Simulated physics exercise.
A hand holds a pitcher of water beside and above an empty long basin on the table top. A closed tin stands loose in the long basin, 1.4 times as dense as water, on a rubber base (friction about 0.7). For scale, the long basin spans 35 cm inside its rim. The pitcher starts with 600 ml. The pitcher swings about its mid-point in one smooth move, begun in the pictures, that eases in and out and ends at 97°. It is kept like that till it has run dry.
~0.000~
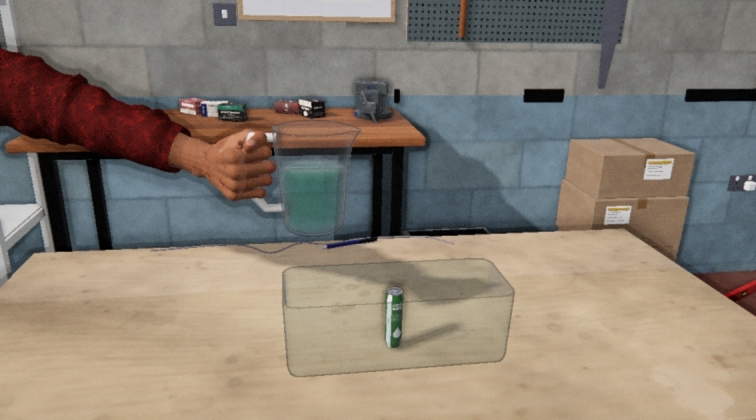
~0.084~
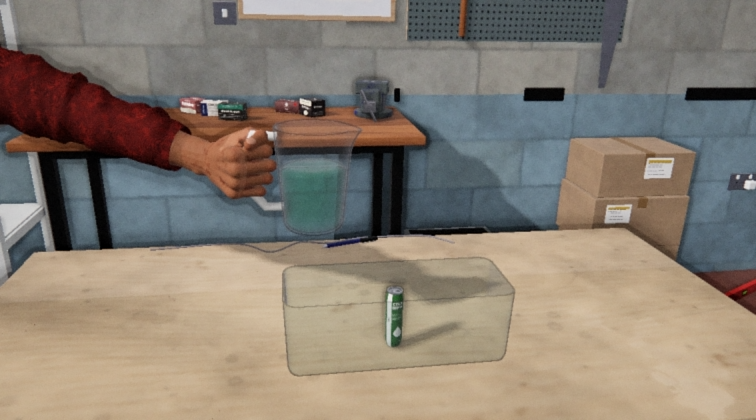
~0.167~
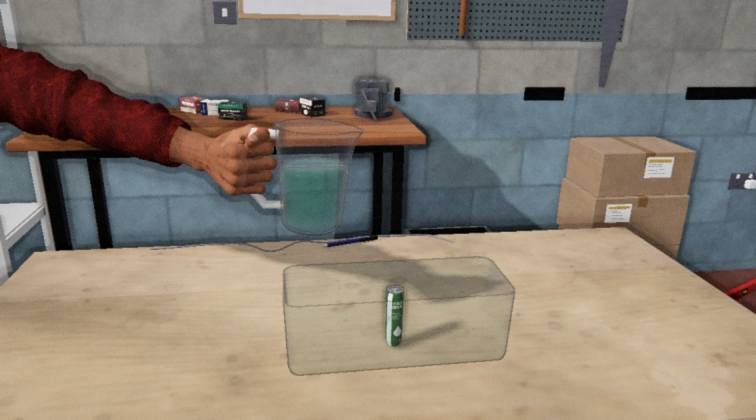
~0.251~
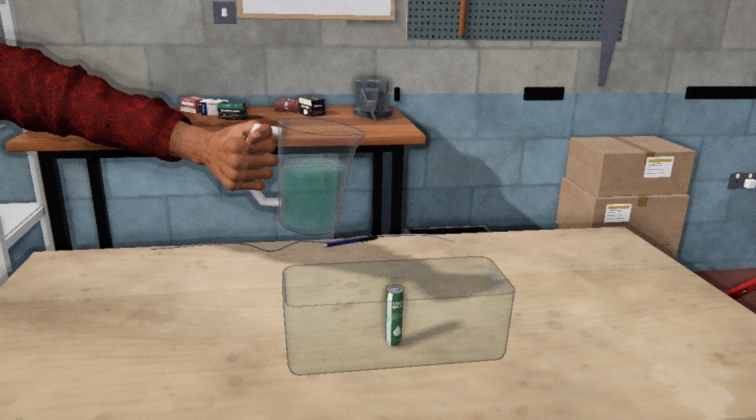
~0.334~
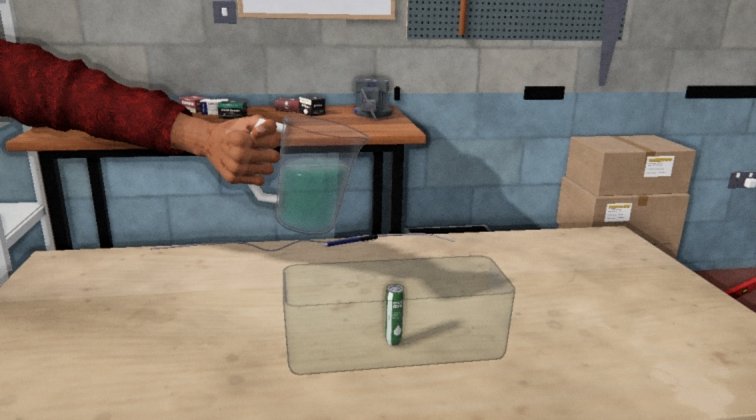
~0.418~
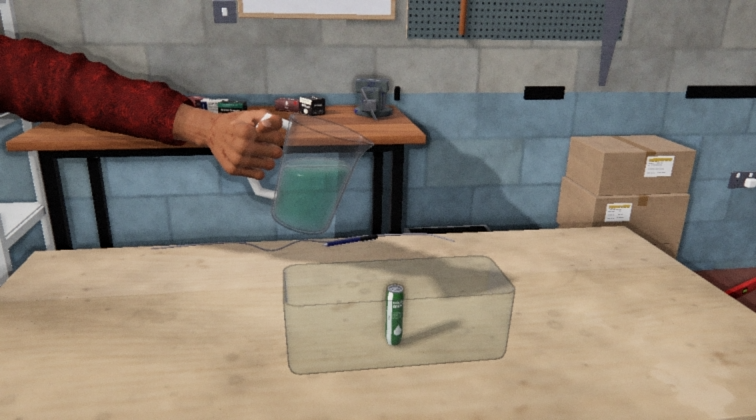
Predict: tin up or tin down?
It keeps standing.
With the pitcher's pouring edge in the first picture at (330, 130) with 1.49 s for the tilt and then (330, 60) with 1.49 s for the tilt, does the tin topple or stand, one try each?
First it topples; then it keeps standing.
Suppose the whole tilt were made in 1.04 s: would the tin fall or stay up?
The tin keeps standing.
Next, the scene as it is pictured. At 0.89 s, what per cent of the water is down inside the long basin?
About 0 per cent.
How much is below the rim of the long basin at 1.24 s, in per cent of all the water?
Some 26 per cent.
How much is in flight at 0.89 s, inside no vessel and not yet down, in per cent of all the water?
About 3 per cent.
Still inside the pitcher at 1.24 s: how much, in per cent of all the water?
Some 52 per cent.
After 0.89 s the tilt is 63° and 97 per cent is still to pour; the tin stands where it began.
After 1.24 s the tilt is 90° and 52 per cent is still to pour; the tin stands where it began.
After 1.60 s the tilt is 97° and 9 per cent is still to pour; the tin stands where it began.
After 1.99 s the tilt is 97° and 1 per cent is still to pour; the tin stands where it began.
In the end the tin stands where it began.
